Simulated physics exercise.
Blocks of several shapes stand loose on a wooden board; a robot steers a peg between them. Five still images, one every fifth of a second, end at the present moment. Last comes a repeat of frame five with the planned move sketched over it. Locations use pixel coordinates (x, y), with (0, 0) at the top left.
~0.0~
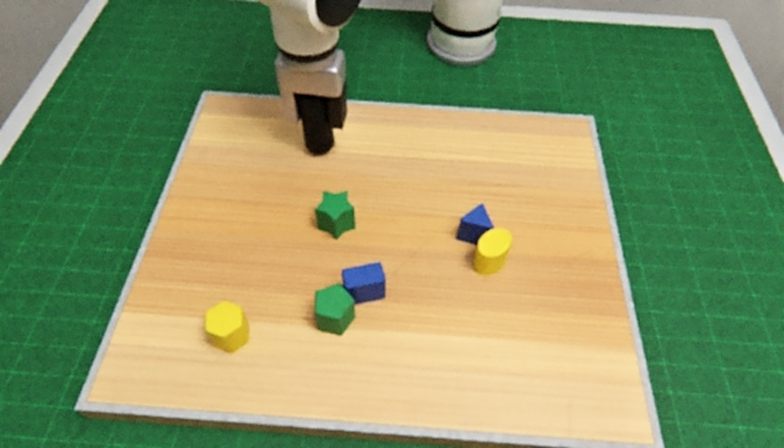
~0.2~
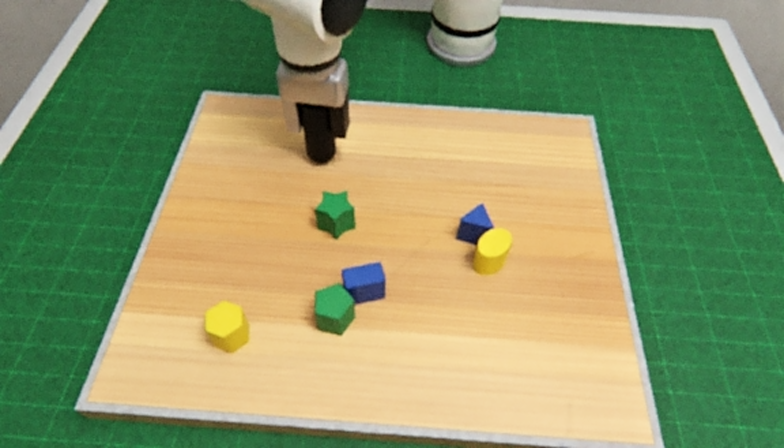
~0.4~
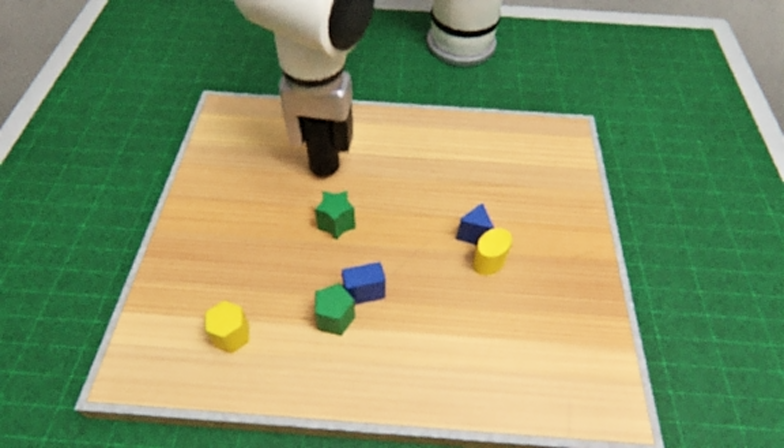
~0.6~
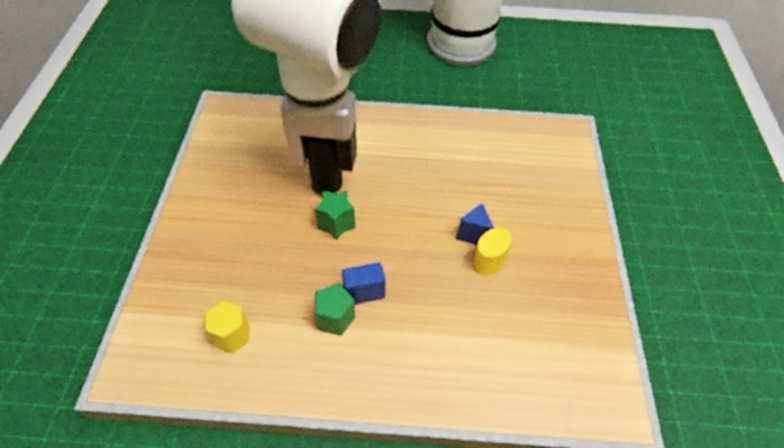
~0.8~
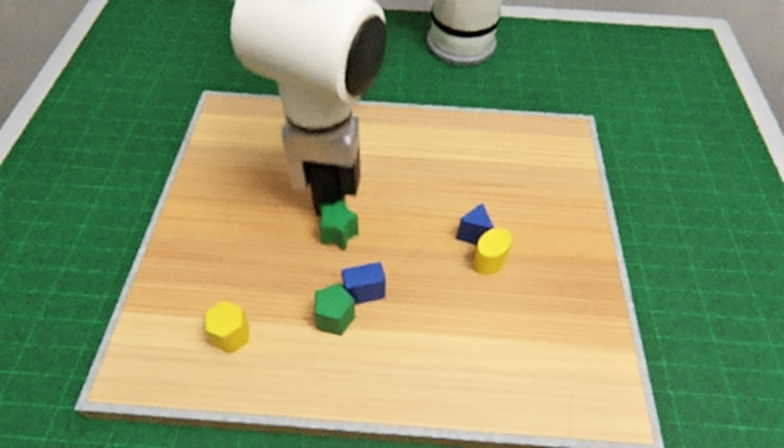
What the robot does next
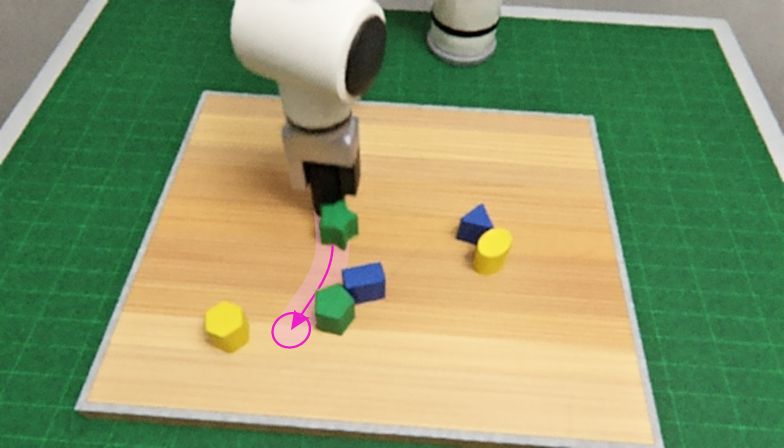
A robot arm moves its peg down the board and nudges the green star-shaped block.
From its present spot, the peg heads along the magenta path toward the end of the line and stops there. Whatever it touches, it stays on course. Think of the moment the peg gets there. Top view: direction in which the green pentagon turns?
Looking from above, the answer is clockwise.
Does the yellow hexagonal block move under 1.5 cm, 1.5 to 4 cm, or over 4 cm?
Below 1.5 cm.
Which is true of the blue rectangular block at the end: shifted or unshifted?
Moved off its spot.
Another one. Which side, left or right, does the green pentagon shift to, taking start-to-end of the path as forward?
It's going to go left.
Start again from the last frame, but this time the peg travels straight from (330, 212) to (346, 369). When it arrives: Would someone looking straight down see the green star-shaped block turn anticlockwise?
Short answer: Yes.
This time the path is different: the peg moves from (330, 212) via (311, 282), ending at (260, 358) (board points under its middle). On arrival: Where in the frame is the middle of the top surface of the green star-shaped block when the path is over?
Its top middle will sit at (345, 262).
Drawn move, from (330, 212) via (332, 249) and (318, 289), ending at (291, 330).
The first path, step by step. One third of the way, peg (332, 246); green star-shaped block (343, 254); blue rectangular block (365, 278).
Two thirds of the way, peg (317, 286); green pentagon (335, 325), turned 20° clockwise; green star-shaped block (343, 288), turned 35° anticlockwise; blue rectangular block (376, 290), turned 65° anticlockwise.
At the end, peg (290, 327); yellow hexagonal block still; green pentagon (337, 329), turned 30° clockwise; green star-shaped block (341, 292), turned 55° anticlockwise; blue rectangular block (377, 290), turned 65° anticlockwise.
